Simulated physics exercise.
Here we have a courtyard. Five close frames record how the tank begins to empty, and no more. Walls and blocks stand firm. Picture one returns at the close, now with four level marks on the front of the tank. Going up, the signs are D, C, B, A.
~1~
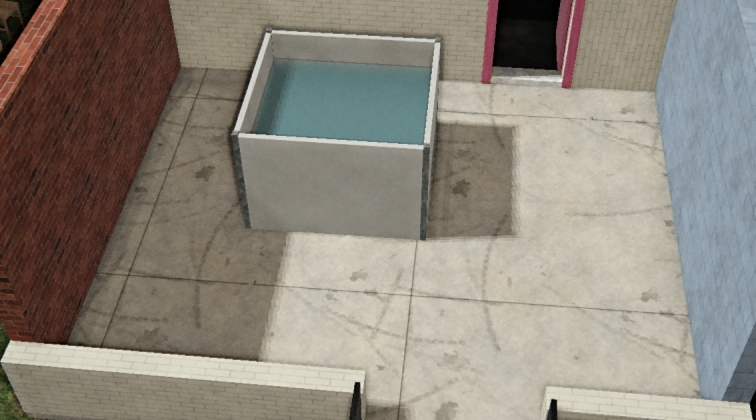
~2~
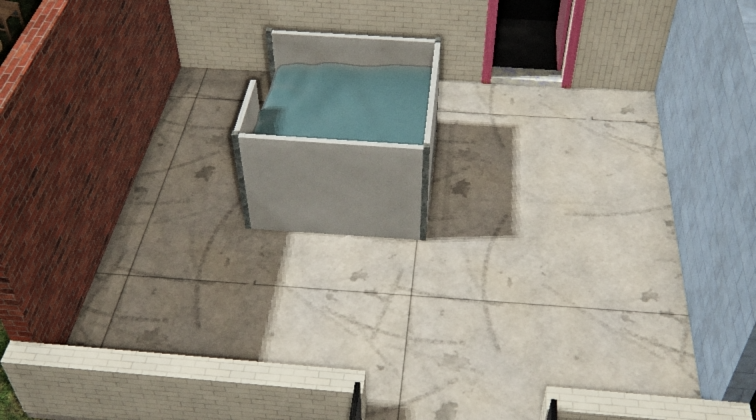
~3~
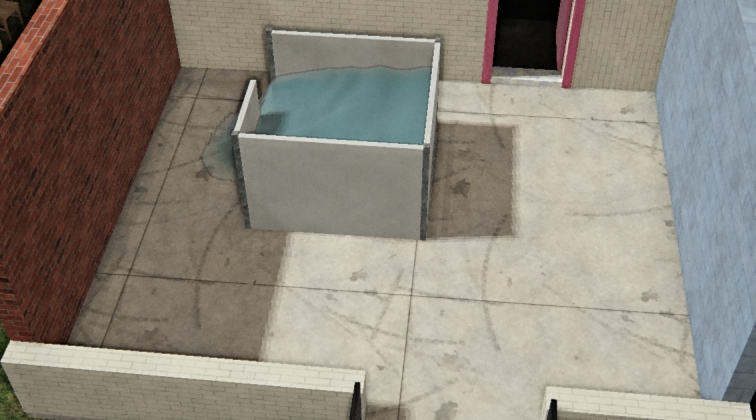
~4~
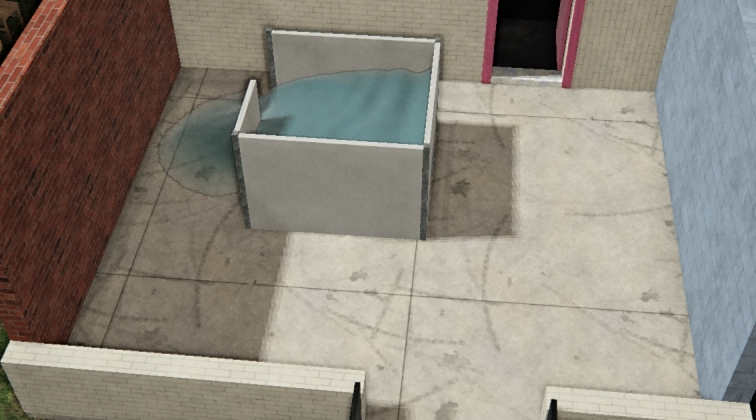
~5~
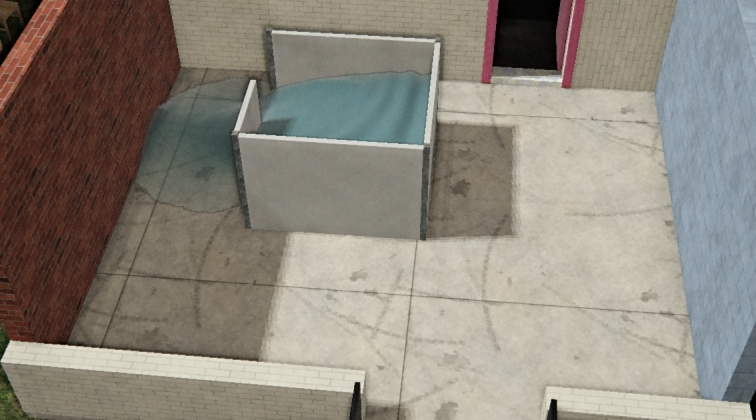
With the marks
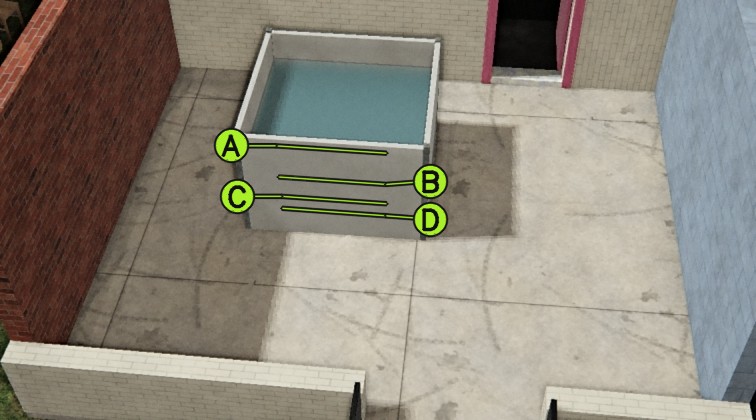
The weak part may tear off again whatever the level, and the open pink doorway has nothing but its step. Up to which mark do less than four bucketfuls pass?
Mark B.
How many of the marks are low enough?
Three of the four.
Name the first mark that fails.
The answer is A.
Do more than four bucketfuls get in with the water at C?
No, that is safe.
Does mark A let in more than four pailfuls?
Yes.
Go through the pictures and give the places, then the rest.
In the first picture, water in the tank at rest, its middle at (343, 110); foot of the pink doorway at (526, 85); open gate at (456, 375).
In the second picture, water covers 1 % of the ground, its front hidden from here.
In the third picture, front seen at (210, 157), 3 % of the ground wet.
In the fourth picture, front seen at (166, 141), 7 % of the ground wet.
In the fifth picture, front seen at (167, 102), 11 % of the ground wet.
On the marked copy, A at (330, 149); B at (332, 180); C at (333, 200); D at (334, 212); from the bottom up D, C, B, A.
With A, about 8 bucketfuls get in.
With B, a splash gets over, under a bucket.
With C, nothing gets over.
With D, nothing gets over.
